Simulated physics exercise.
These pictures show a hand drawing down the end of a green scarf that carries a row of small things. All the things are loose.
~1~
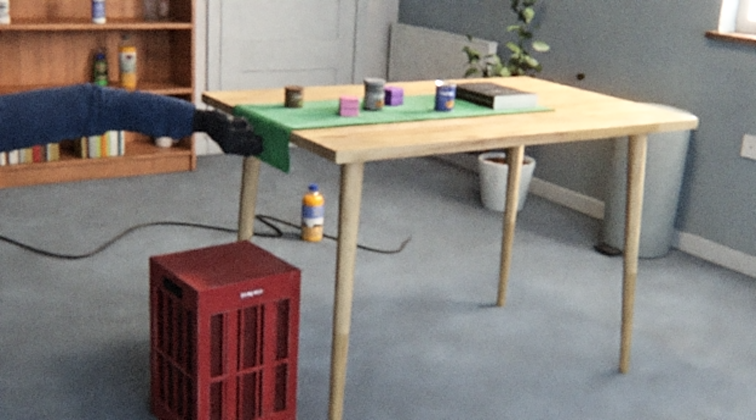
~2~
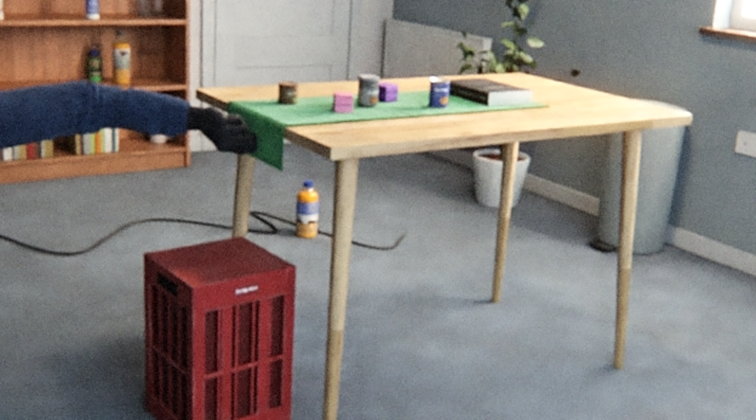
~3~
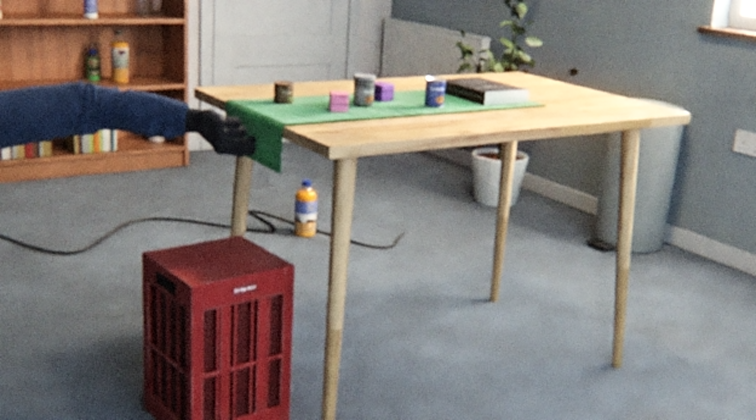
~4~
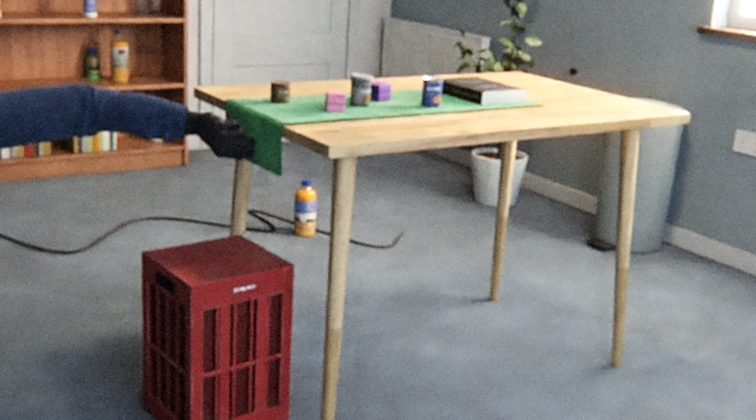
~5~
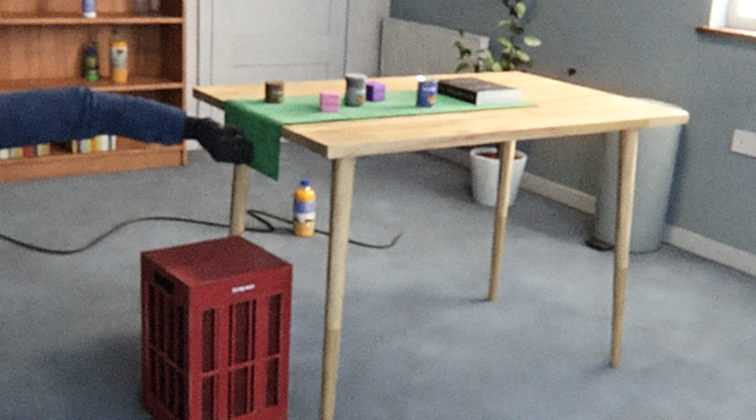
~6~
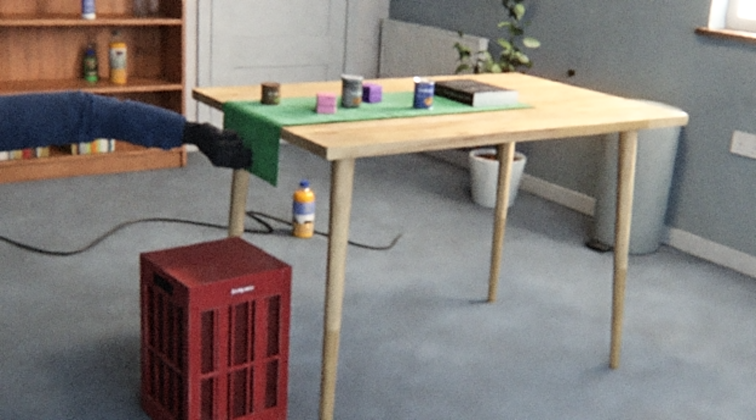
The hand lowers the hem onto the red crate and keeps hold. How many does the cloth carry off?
Over the edge go two.
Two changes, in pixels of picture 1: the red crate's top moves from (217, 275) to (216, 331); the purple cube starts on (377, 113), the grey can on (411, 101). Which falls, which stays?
The purple cube drops off, the grey can does not fall.
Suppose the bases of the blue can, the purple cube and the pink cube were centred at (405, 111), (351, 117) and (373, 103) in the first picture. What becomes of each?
The blue can keeps its place on top, the purple cube falls, the pink cube holds on.
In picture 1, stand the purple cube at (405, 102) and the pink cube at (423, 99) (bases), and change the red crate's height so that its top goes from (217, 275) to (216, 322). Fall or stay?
The purple cube remains up; the pink cube keeps its place on top.
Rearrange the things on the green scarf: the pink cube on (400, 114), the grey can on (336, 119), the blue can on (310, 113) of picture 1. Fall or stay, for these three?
The pink cube remains up; the grey can tumbles off; the blue can is carried off.
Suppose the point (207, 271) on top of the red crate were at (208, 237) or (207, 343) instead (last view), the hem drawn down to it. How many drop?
The count: 1 and 4.
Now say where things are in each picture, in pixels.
In the first frame, hem (289, 174); brown pot (294, 87); pink cube (349, 97); grey can (375, 80); purple cube (391, 88); blue can (446, 83); top of the crate (217, 275).
In the second frame, hem (283, 171); brown pot (288, 83).
In the third frame, hem (281, 174); pink cube (339, 93).
In the fourth frame, hem (282, 176); grey can (361, 75); top of the crate (209, 270).
In the fifth frame, hem (279, 182); purple cube (373, 83).
In the sixth frame, hem (276, 187); brown pot (271, 84); pink cube (326, 94); grey can (352, 77); purple cube (370, 85); blue can (424, 80).
Early on, hem near (247, 198); all still up.
Midway, hem near (245, 238); brown pot gone.
Near the end, hem on the crate; brown pot and pink cube gone.
Finally, hem on the crate; brown pot and pink cube gone. The desk loses two.
